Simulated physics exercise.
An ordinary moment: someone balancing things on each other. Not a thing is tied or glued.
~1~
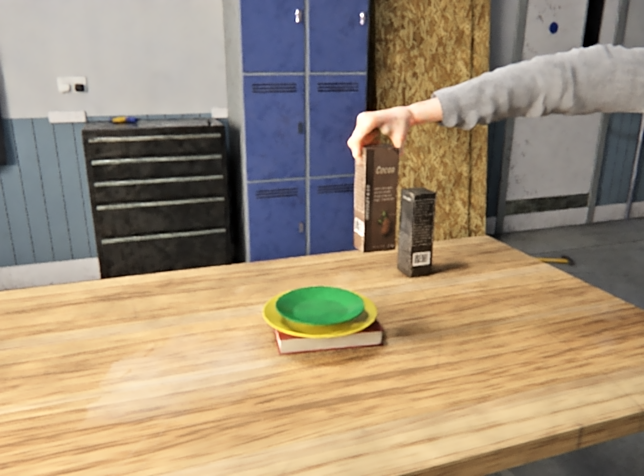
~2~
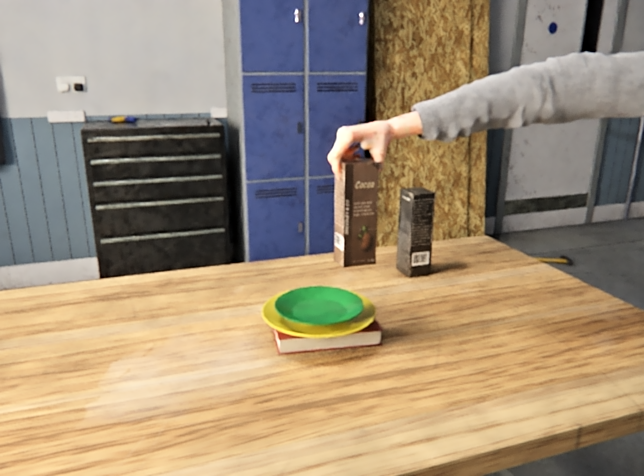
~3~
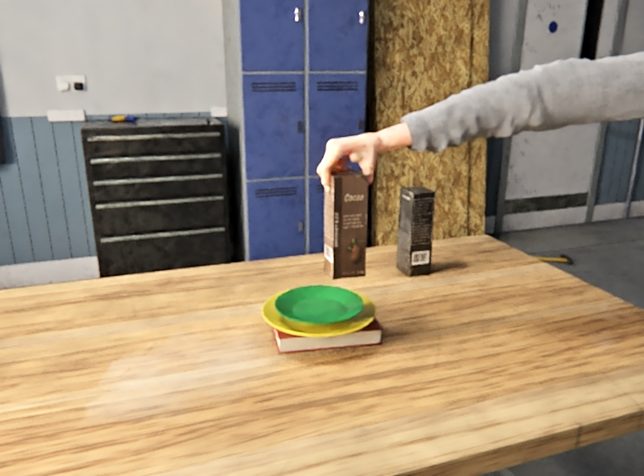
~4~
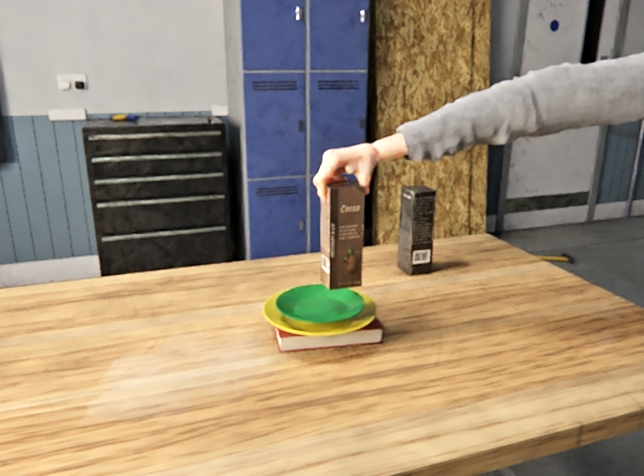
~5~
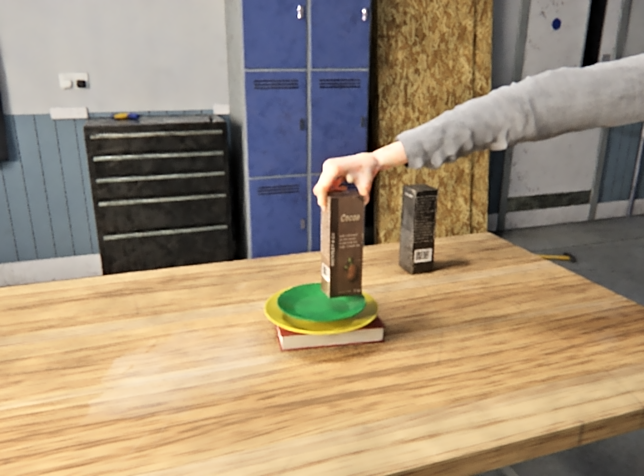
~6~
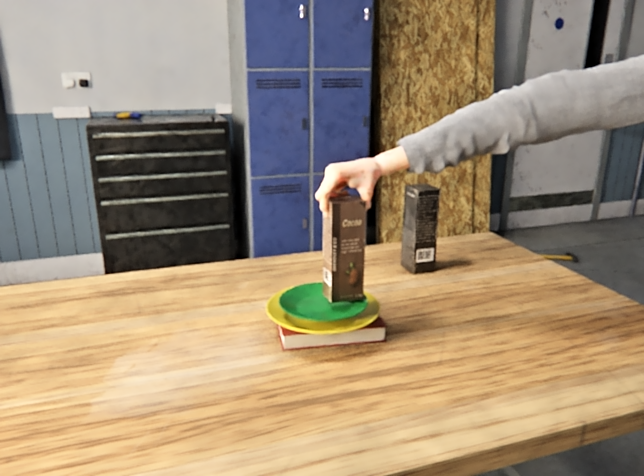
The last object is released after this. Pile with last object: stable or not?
The build stays upright.
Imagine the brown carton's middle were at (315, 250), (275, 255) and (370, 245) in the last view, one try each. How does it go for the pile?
For the first case the pile survives; for the second, it falls over; for the third, it falls over.
Then, 0.20 s past the last view, nothing moves.
Then, 0.50 s past the last view, brown carton resting near (344, 249).
Finally, all 5 still in place. Final places as the last picture's camera would see them, brown carton near (344, 249). The pile holds.
